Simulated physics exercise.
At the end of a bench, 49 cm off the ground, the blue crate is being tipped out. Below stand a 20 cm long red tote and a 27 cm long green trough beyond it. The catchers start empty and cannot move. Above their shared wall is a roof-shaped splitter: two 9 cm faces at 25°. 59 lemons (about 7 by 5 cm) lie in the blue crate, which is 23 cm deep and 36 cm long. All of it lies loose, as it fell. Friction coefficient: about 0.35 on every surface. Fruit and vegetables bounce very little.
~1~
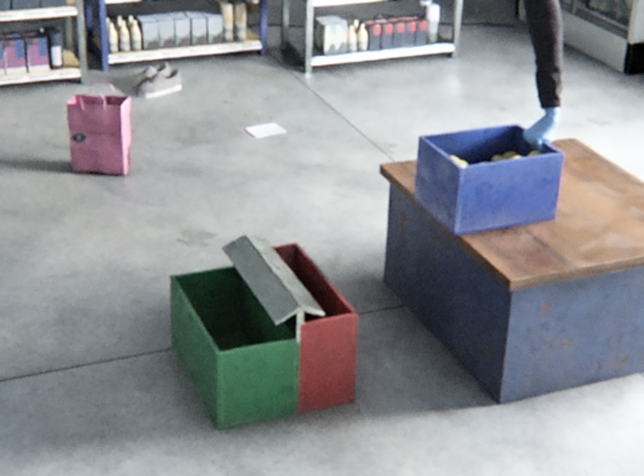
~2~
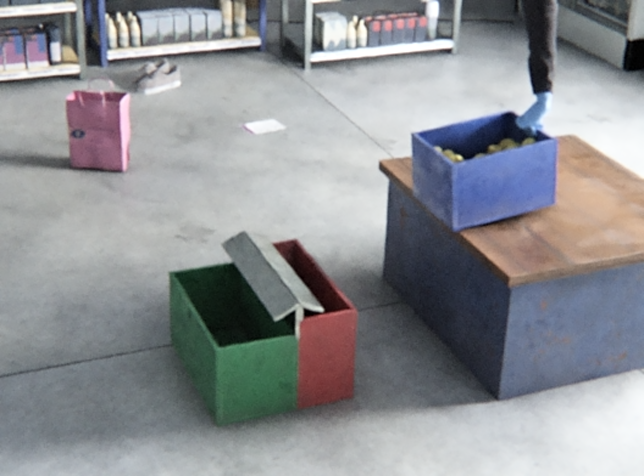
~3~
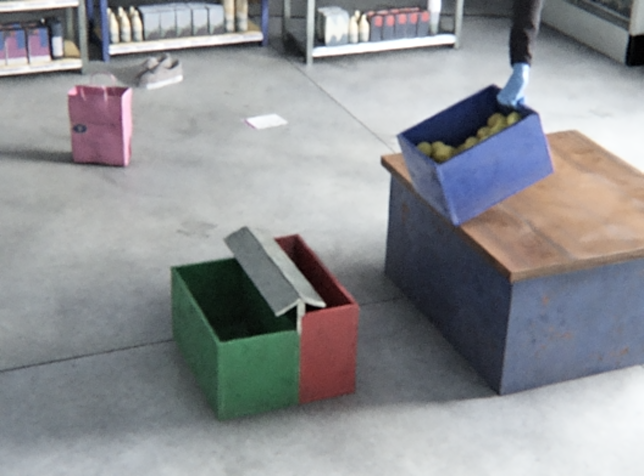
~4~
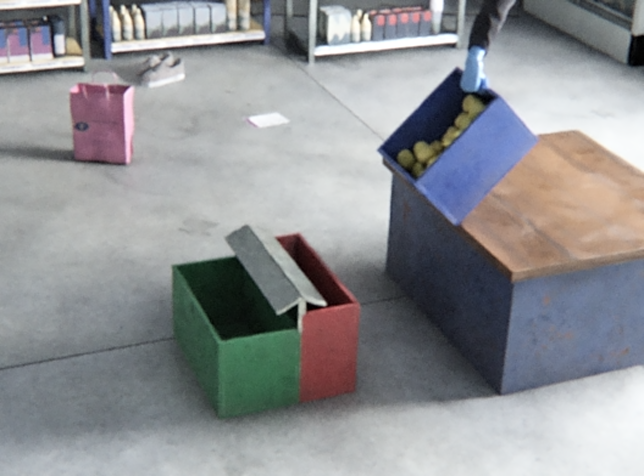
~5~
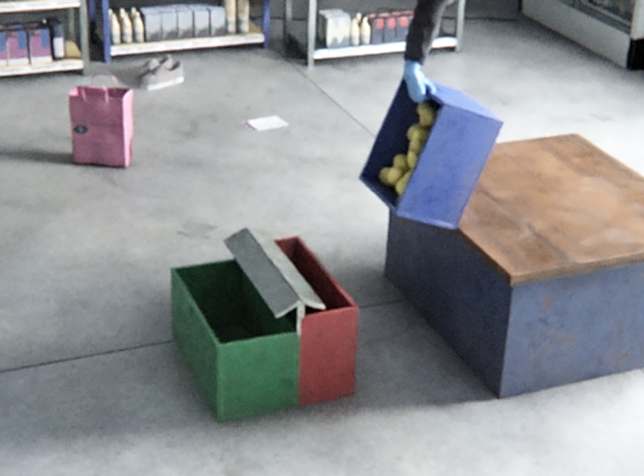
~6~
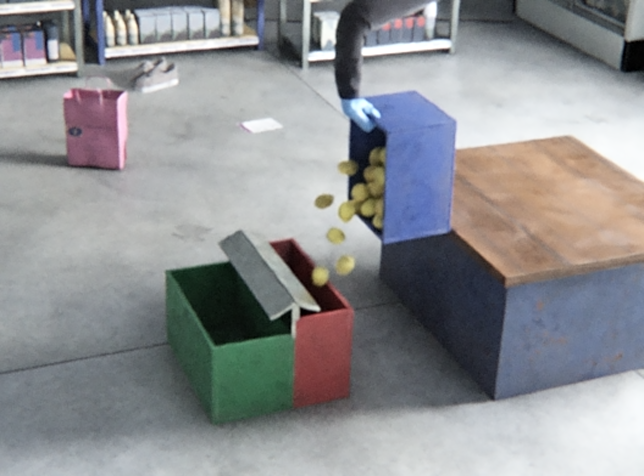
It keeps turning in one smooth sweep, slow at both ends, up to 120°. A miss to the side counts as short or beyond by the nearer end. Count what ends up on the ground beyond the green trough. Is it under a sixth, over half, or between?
In the end fewer than one in six of them are on the ground beyond the green trough.
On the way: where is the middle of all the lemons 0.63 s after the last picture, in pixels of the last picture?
Near (340, 333).
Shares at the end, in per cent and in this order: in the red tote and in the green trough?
About 25 and 0 per cent.
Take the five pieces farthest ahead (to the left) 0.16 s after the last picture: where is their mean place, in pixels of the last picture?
Near (283, 298).
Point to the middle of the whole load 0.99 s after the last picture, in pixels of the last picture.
Around (336, 345).
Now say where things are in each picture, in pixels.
In the first picture (we follow the rim corner now nearest the camera), blue crate at (463, 167); red tote at (304, 323); tilt 0°; nothing out yet.
In the second picture, blue crate at (455, 164); tilt 6°.
In the third picture, blue crate at (438, 166); tilt 22°.
In the fourth picture, blue crate at (417, 181); tilt 44°.
In the fifth picture, blue crate at (396, 210); tilt 68°.
In the sixth picture, blue crate at (383, 239); red tote at (299, 318); tilt 91°; 6 out, the lowest lemon at (320, 276).
Then, 0.16 s after the last picture, tilt 104°; 42 still in the blue crate, 6 in the red tote, 1 on the ground short of the red tote and 10 in the air.
Then, 0.36 s after the last picture, tilt 115°; 26 still in the blue crate, 10 in the red tote, 6 on the ground short of the red tote and 17 in the air.
Then, 0.63 s after the last picture, tilt 120°; 6 still in the blue crate, 13 in the red tote, 20 on the ground short of the red tote and 20 in the air.
Final count (0.99 s after the last picture), 14 in the red tote and 45 on the ground short of the red tote. Asked share, 0 of 59, 0 per cent.
